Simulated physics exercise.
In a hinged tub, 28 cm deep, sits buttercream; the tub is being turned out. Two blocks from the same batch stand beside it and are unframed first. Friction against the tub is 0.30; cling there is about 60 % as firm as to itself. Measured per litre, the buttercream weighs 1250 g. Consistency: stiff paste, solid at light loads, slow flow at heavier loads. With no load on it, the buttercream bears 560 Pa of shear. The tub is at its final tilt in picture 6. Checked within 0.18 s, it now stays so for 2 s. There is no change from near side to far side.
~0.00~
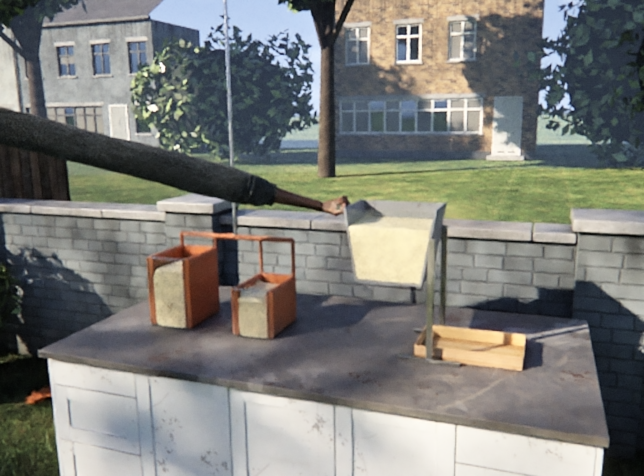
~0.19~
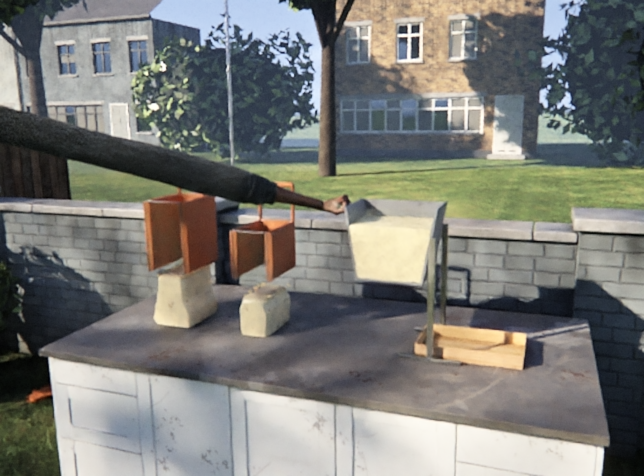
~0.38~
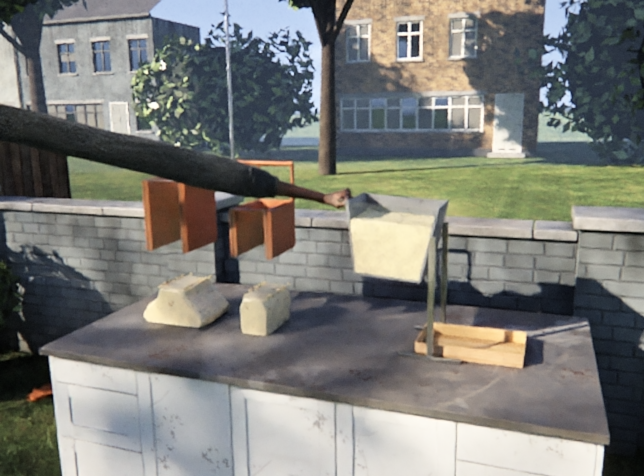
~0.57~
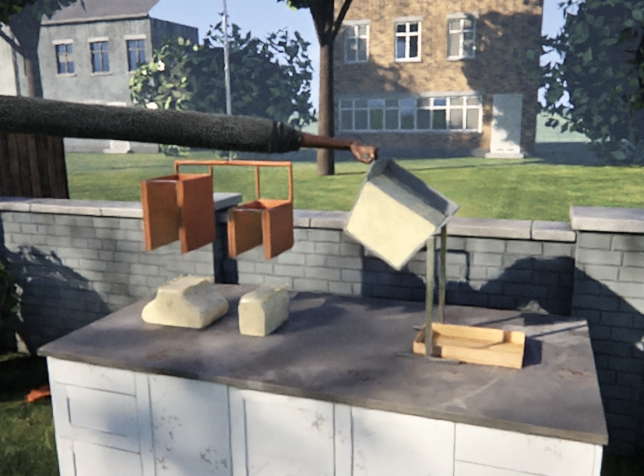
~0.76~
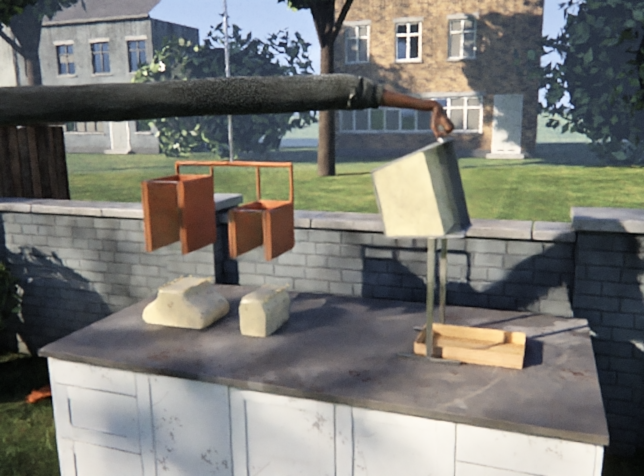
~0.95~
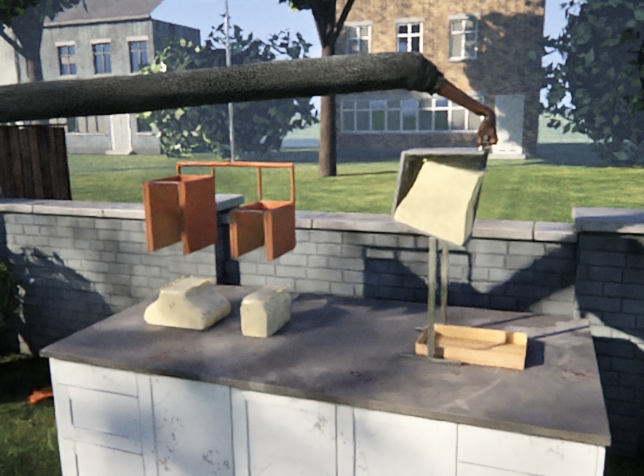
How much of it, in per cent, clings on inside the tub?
I would say close to 0 percent.
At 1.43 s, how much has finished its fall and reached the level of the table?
70 per cent.
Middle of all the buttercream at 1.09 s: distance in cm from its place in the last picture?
Around 13 cm.
After 1.09 s, the tub is at 99 degrees and holds 57 %.
After 1.26 s, the tub is at 99 degrees and holds 23 %.
After 1.43 s, the tub is at 99 degrees and holds 0 %.
After 1.60 s, the tub is at 99 degrees and holds 0 %.
After 2.95 s, at the end, the tub is at 99 degrees and holds 0 %.
